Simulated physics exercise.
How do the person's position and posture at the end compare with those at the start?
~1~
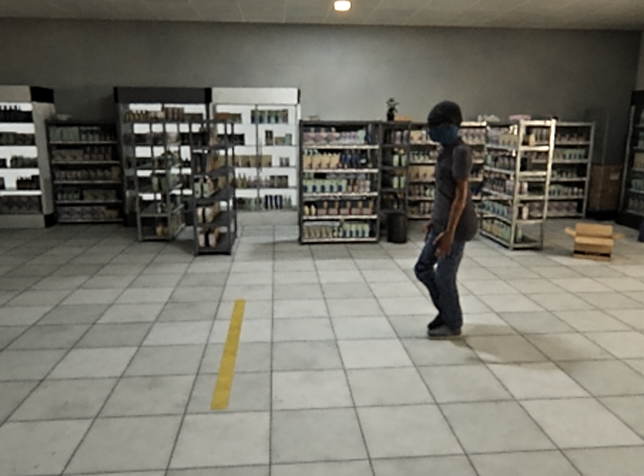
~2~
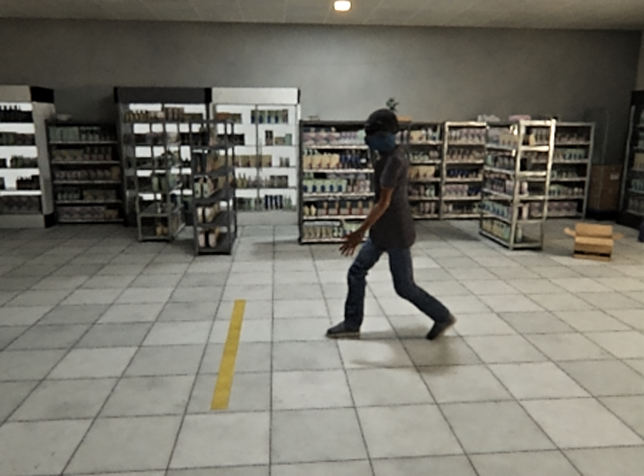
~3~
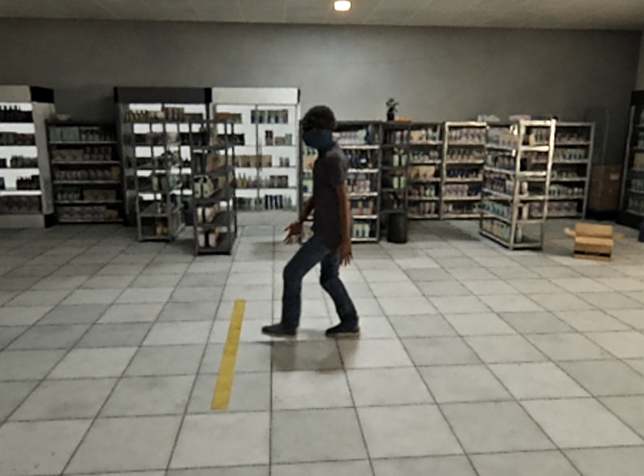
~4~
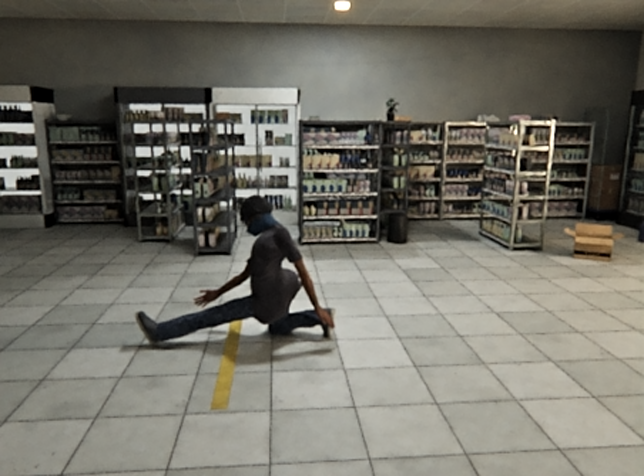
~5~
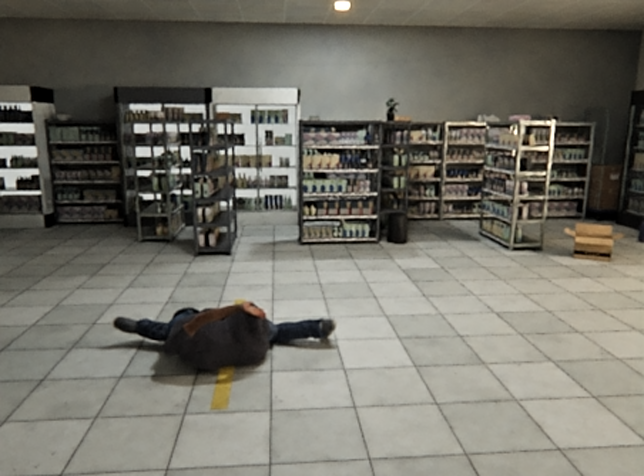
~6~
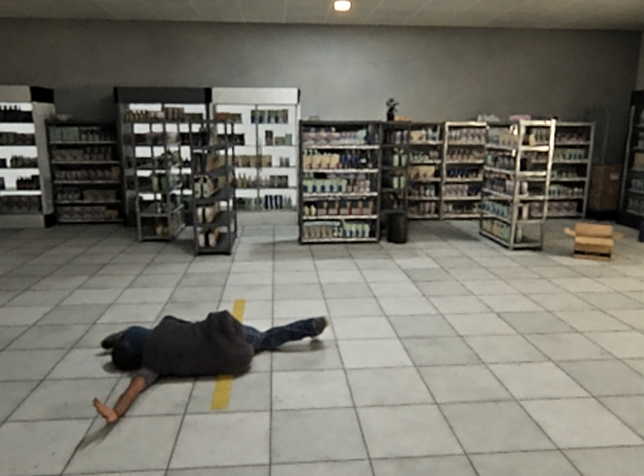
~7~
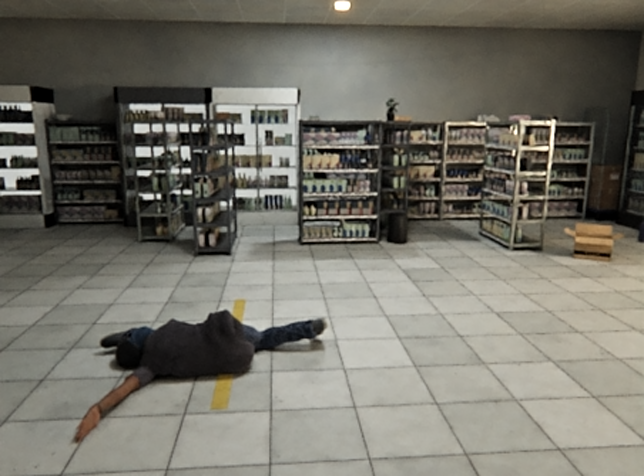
At the start the person is upright on the right side of the floor, well to the right of the yellow tape. At the end the person lies on the floor farther left and closer to the viewer, stretched across the tape.
